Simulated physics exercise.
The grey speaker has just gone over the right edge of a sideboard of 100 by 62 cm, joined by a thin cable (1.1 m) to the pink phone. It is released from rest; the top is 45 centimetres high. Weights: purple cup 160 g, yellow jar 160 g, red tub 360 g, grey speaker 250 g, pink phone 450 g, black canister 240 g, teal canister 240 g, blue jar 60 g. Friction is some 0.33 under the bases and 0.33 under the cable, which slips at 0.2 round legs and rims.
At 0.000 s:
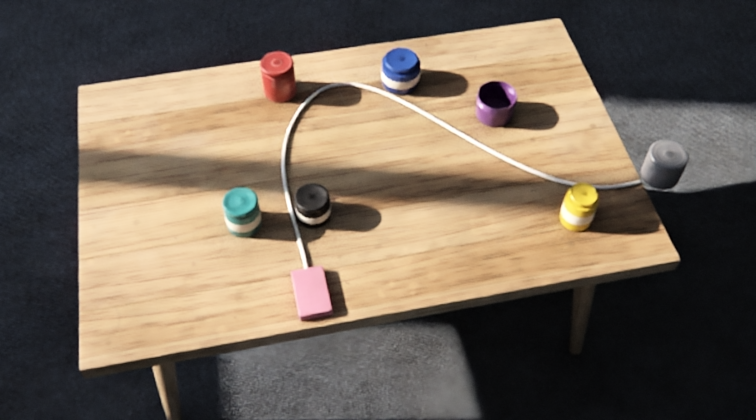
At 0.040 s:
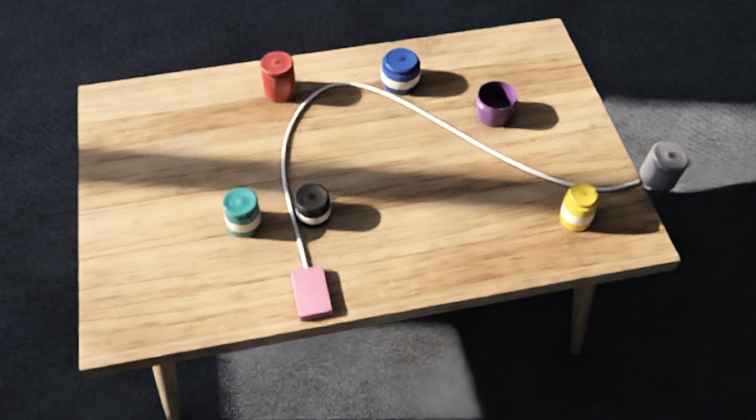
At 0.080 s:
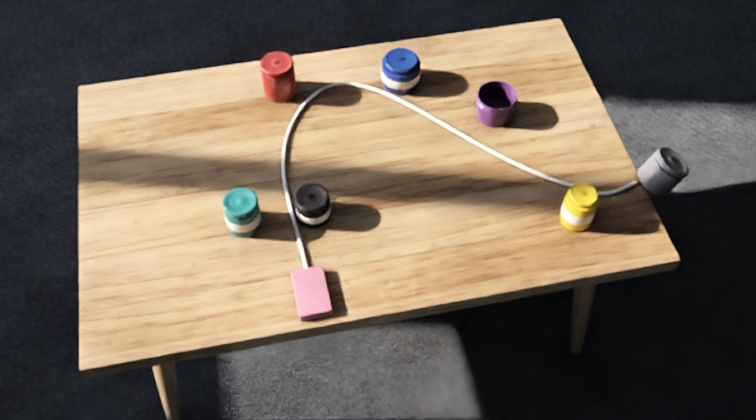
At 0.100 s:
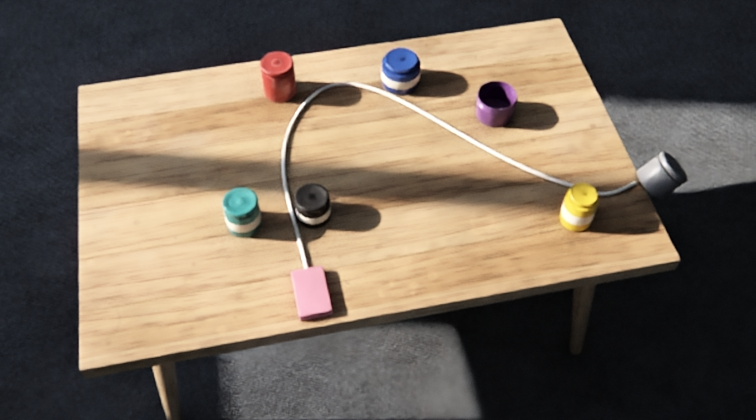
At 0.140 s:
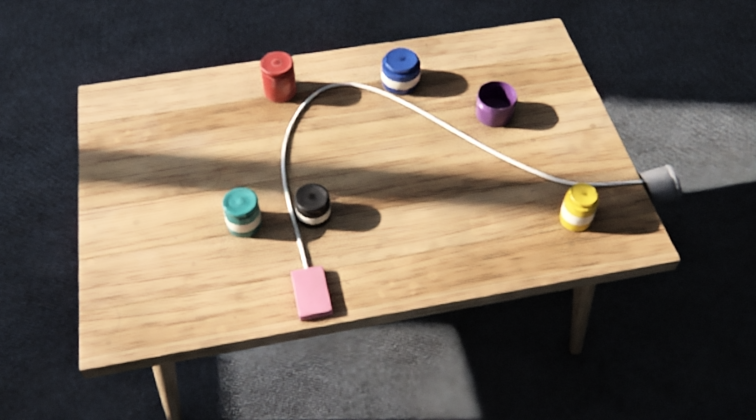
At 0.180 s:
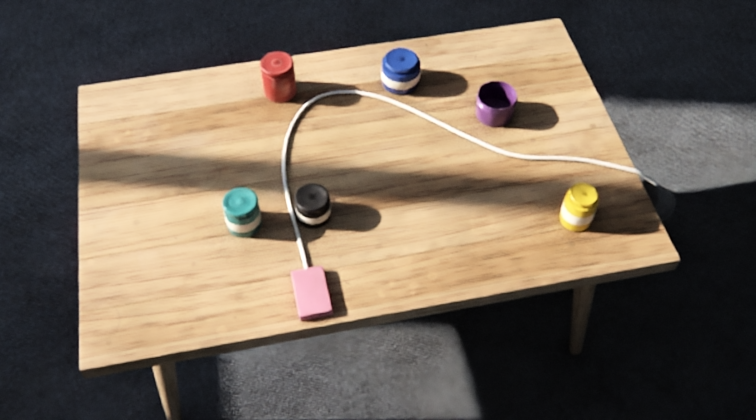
A wooden table stands still as a grey cylinder tips and drops past its right edge, shifting the cable.
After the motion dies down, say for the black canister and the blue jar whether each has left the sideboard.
Black canister - has not left; blue jar - has not left.
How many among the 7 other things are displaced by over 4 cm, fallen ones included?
That gives 1.
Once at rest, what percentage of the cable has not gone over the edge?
Around 65 in a hundred parts of its length.
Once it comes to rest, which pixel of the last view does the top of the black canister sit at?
Resting point is at approximately (346, 216).
After 0.4 s, the cable's tail end at (307, 269); black canister 5 cm off its start, grey speaker over the edge.
After 0.7 s, the cable's tail end at (307, 269); black canister 7 cm off its start, grey speaker over the edge.
After 0.9 s, the cable's tail end at (307, 269); black canister 7 cm off its start at (346, 216), grey speaker over the edge.
After 1.2 s, the cable's tail end at (307, 269); black canister 7 cm off its start, grey speaker over the edge.
After 2.4 s, the cable's tail end at (307, 269); black canister 7 cm off its start at (346, 216), blue jar 0 cm off its start at (401, 59), grey speaker over the edge.
